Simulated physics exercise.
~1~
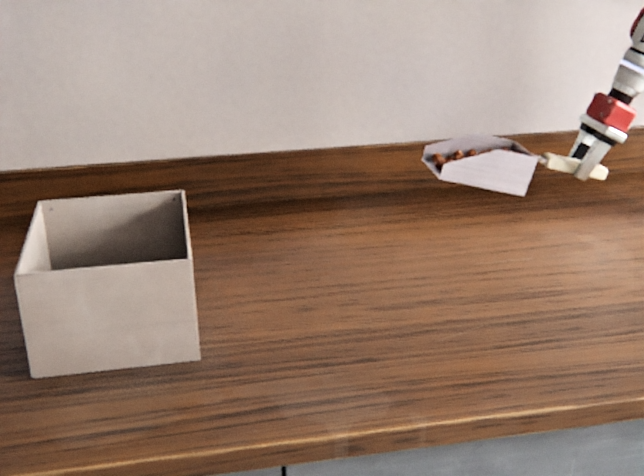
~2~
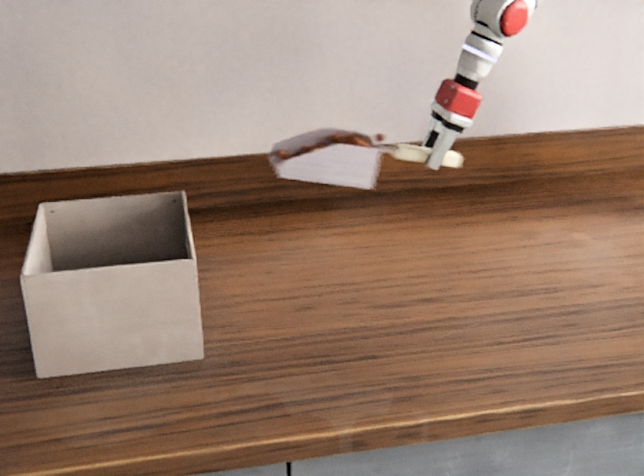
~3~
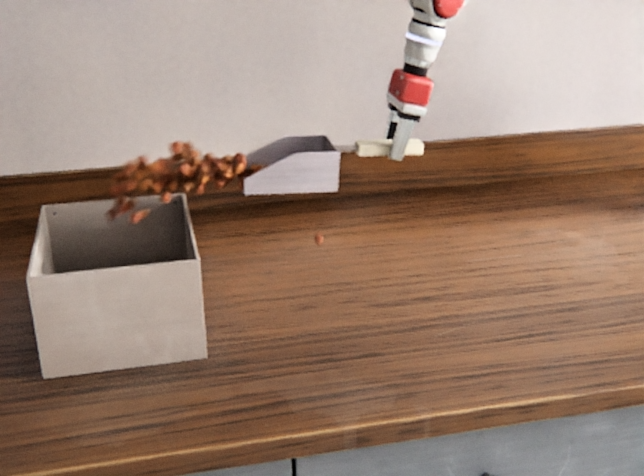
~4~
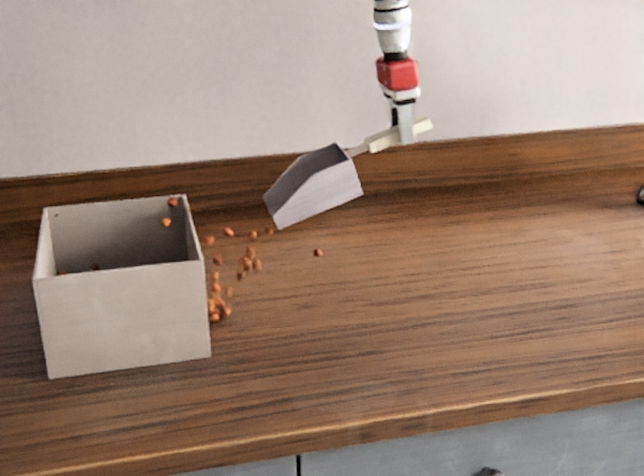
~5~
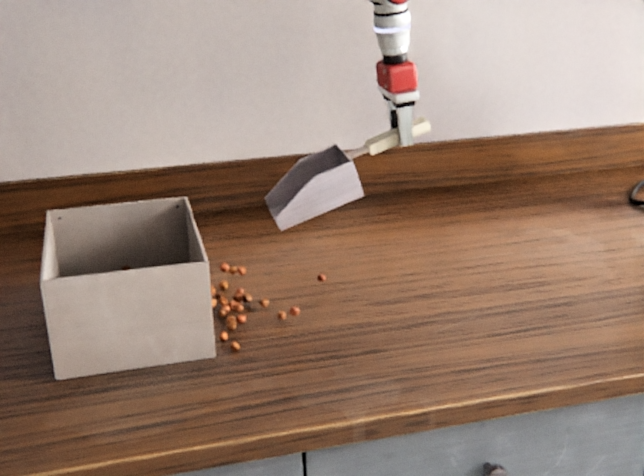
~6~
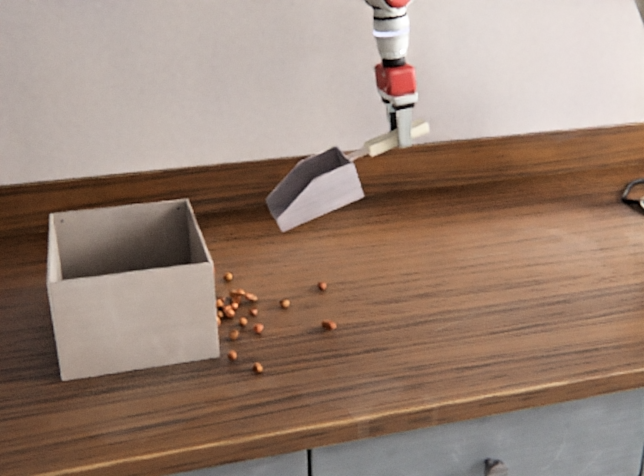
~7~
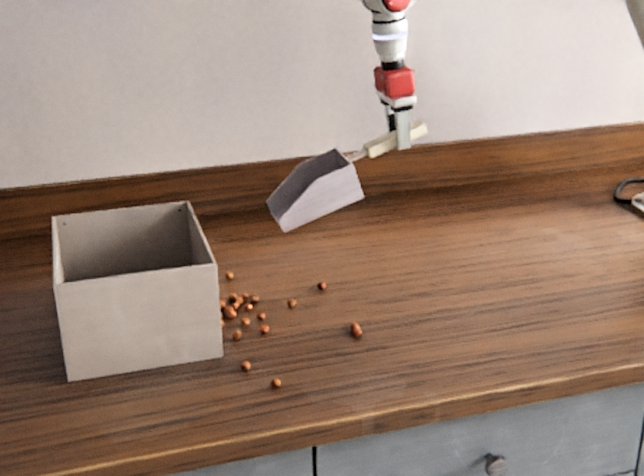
Robot arm swinging a scoop of hazelnuts left, flinging most into an open box while others scatter on the wooden counter.
